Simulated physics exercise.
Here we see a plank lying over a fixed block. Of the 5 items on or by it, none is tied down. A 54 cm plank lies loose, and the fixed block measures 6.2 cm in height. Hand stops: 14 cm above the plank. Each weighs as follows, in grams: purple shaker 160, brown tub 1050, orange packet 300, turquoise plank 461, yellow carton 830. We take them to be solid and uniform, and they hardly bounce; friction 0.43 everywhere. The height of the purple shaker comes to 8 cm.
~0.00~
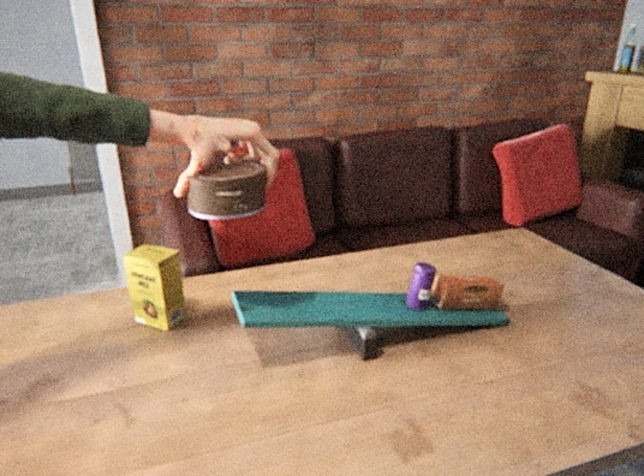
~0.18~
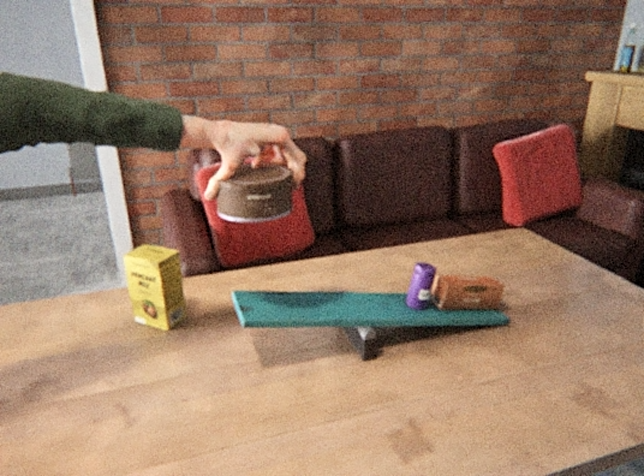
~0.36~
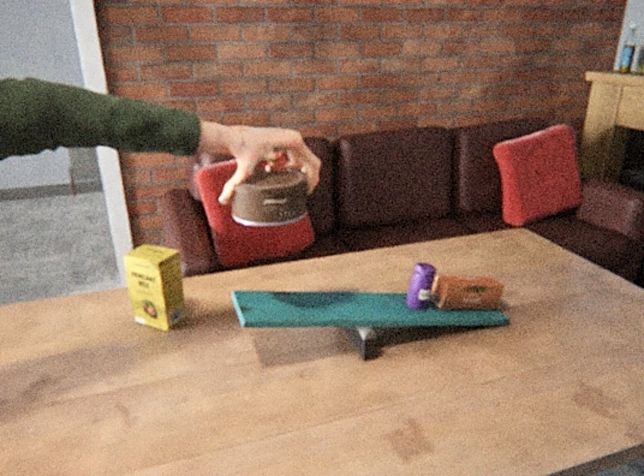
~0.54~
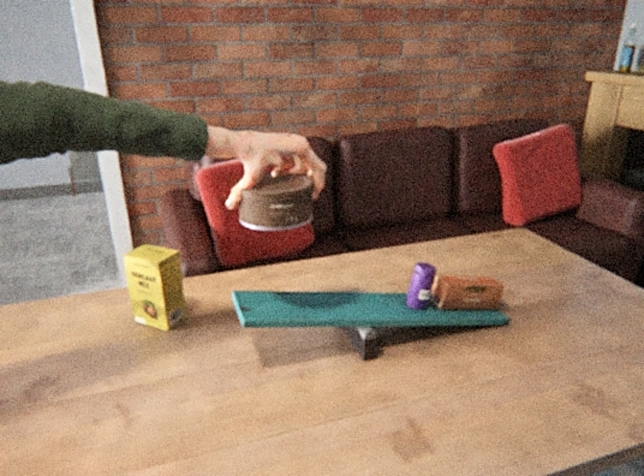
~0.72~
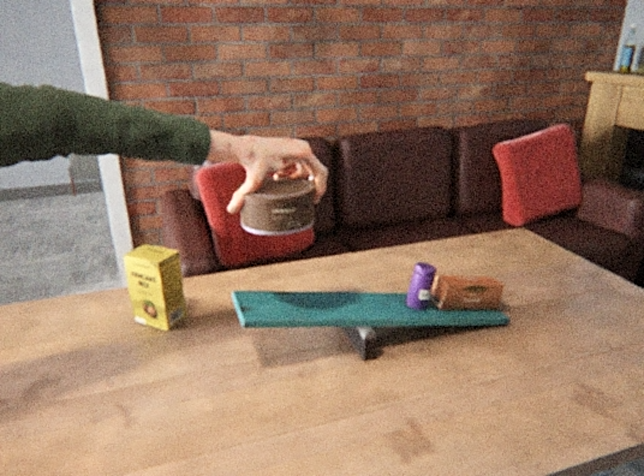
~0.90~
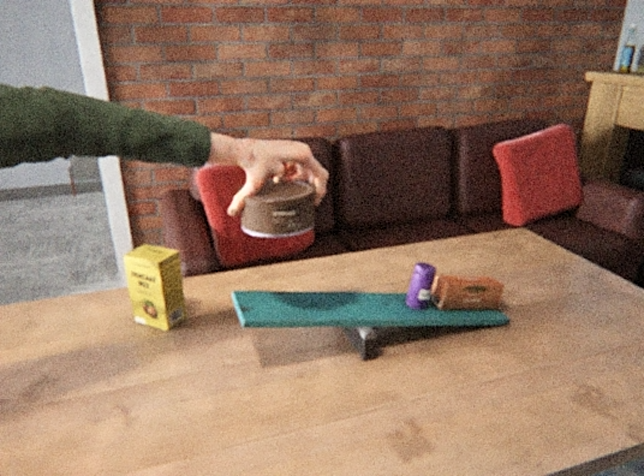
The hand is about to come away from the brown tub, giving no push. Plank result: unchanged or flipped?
Opposite tilt.
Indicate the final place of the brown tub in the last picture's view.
End position: Roughly (277, 326).
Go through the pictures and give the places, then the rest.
In the first frame, 9 cm from its drop point; brown tub (227, 188); purple shaker (421, 286).
In the second frame, 5 cm from its drop point; brown tub (254, 191); turquoise plank (378, 309).
In the third frame, 2 cm from its drop point; brown tub (269, 195); purple shaker (421, 286).
In the fourth frame, 1 cm from its drop point; brown tub (276, 200); turquoise plank (378, 309).
In the fifth frame, poised above the raised end; brown tub (278, 204); purple shaker (421, 286).
In the sixth frame, poised above the raised end; brown tub (278, 207); turquoise plank (378, 309).
After 1.30 s, plank at 17°, tipped the other way; brown tub leaning 17° near (281, 324); orange packet leaning 34°; purple shaker leaning 34°.
After 1.50 s, plank at 16°, tipped the other way; brown tub leaning 16° near (281, 323); purple shaker on its side; orange packet on its side.
At rest (2.3 s), plank at 16°, tipped the other way; tipped over on the table or plank, purple shaker and orange packet; not toppled but over 4 cm from the start, brown tub; the other 2 in place, give or take 4 cm. Seen from the same camera at the end, brown tub near (277, 325). The plank comes down at its raised end.
